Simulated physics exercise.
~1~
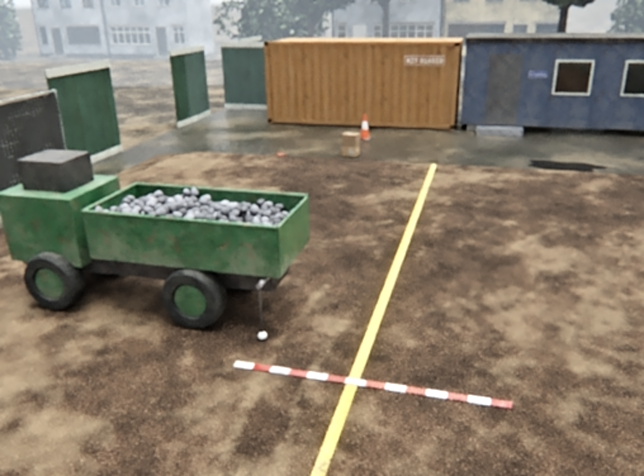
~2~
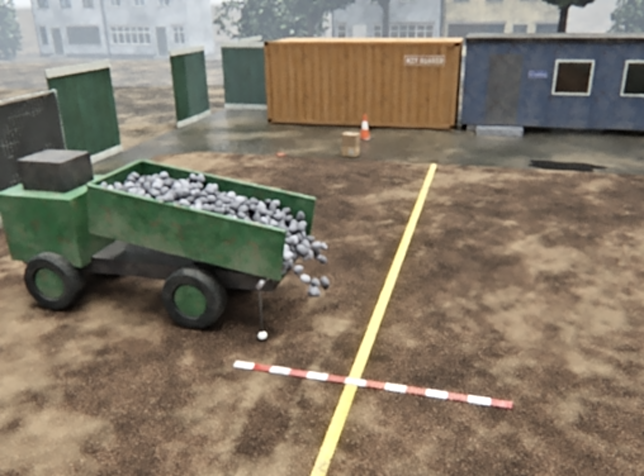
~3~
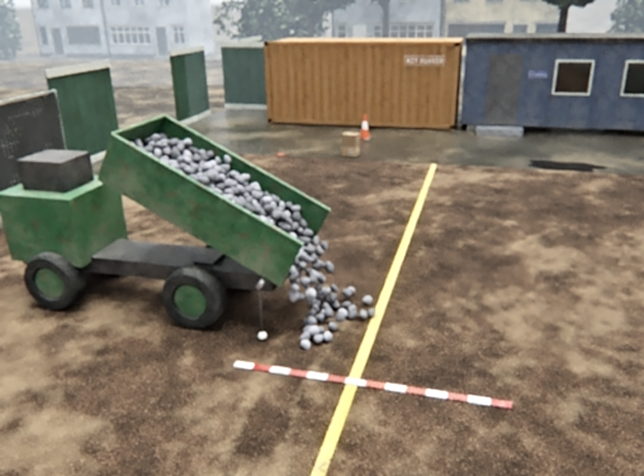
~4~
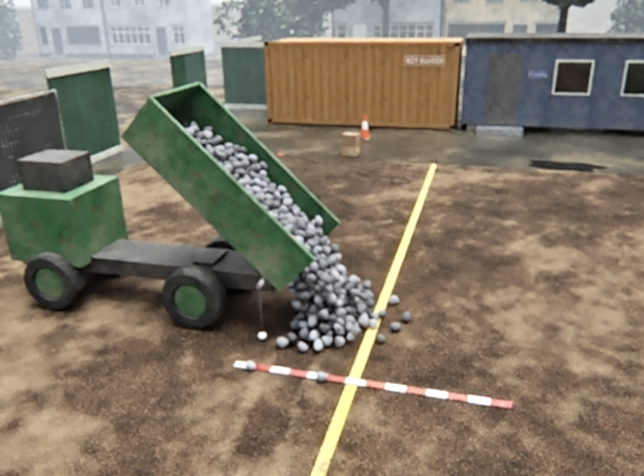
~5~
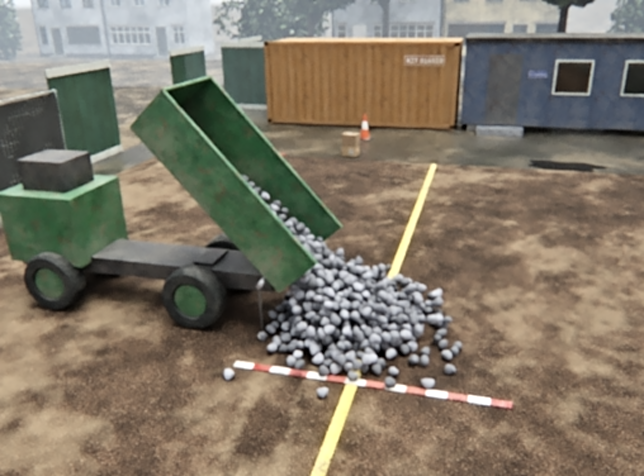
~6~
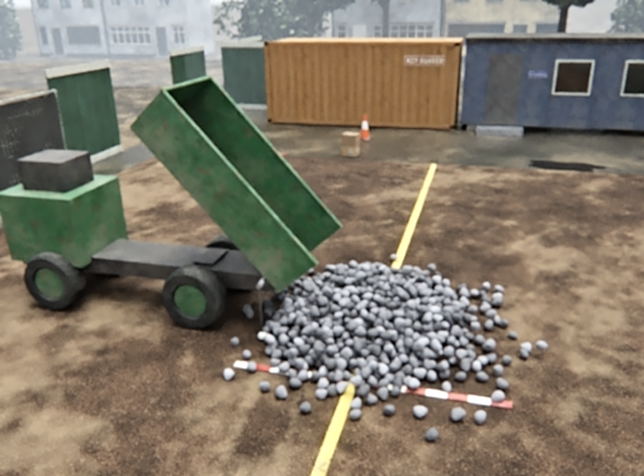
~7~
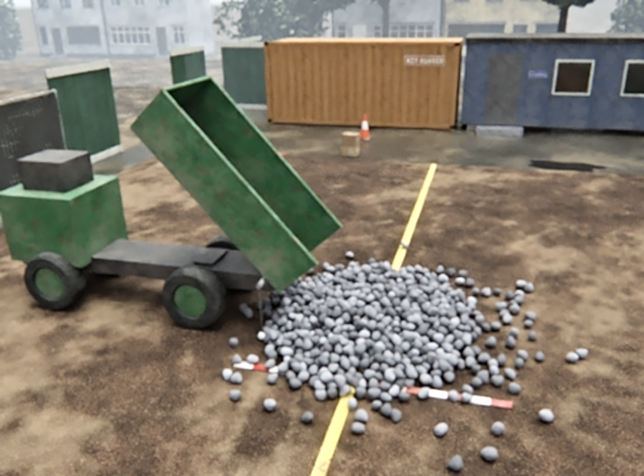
The video shows a green tipper truck on muddy ground raising its loaded body until gray stones pour out the back, spreading rightward across a yellow line and over a red-and-white staff, ending as a wide heap beside the raised, empty body with a few stones scattered around.
